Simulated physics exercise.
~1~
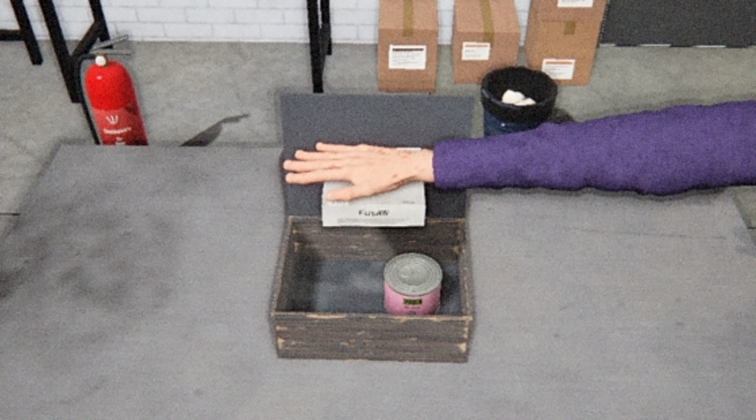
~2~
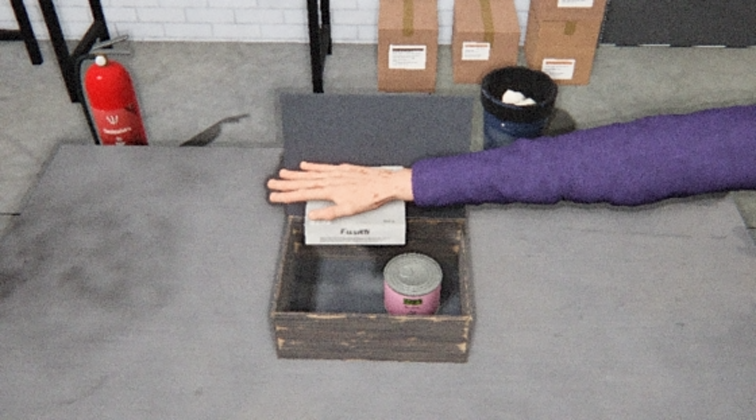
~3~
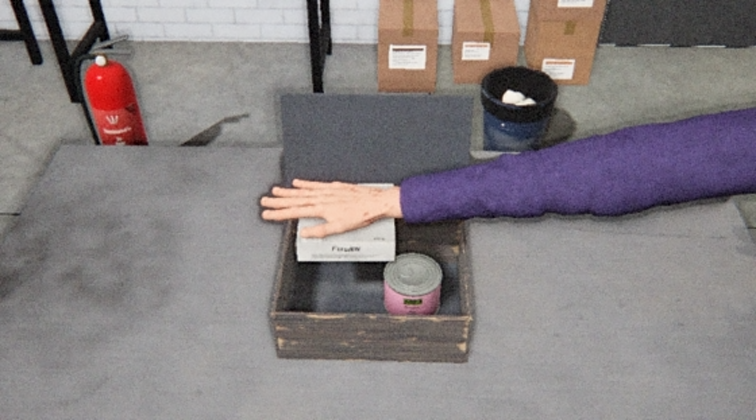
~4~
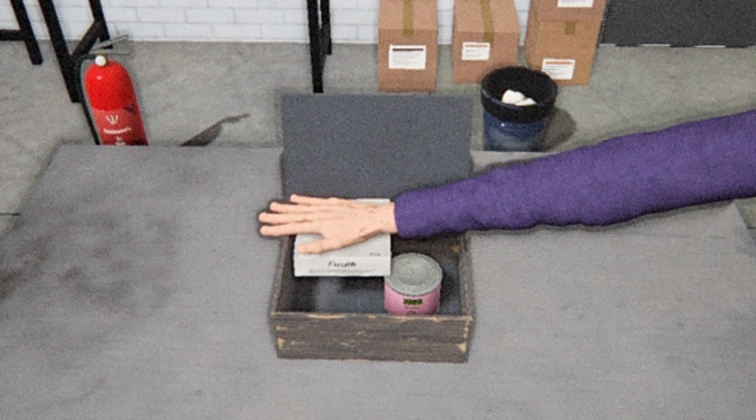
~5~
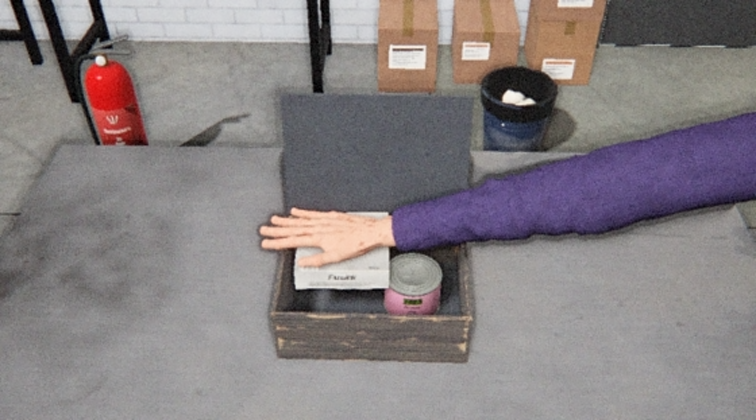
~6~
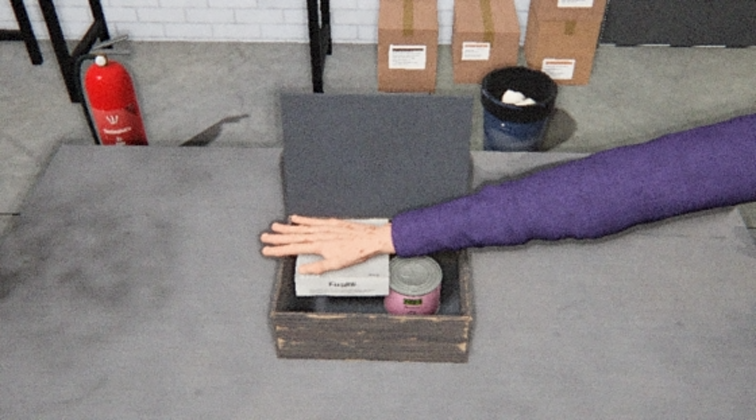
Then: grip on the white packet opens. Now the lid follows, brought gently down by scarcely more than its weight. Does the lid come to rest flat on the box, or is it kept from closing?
The lid comes to rest flat.
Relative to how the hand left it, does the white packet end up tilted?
Result: The white packet remains as it was set.
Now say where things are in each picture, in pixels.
The first picture shows coming down; white packet (374, 185); pink tub (412, 289).
The second picture shows coming down; white packet (356, 204); pink tub (412, 289).
The third picture shows coming down; white packet (347, 221); pink tub (412, 289).
The fourth picture shows coming down; white packet (344, 236); pink tub (412, 289).
The fifth picture shows coming down; white packet (344, 249); pink tub (412, 289).
The sixth picture shows put in, still held; white packet (344, 256); pink tub (412, 289).
Then, 1.40 s past the last view, lid 74° above the rim; white packet rocked 31° from its first pose near (343, 274).
Then, 1.90 s past the last view, lid 24° above the rim; white packet rocked 30° from its first pose near (343, 274).
Finally, lid shut; moved from the start, white packet; pink tub still in place. Final places as the last picture's camera would see them, white packet near (342, 290).
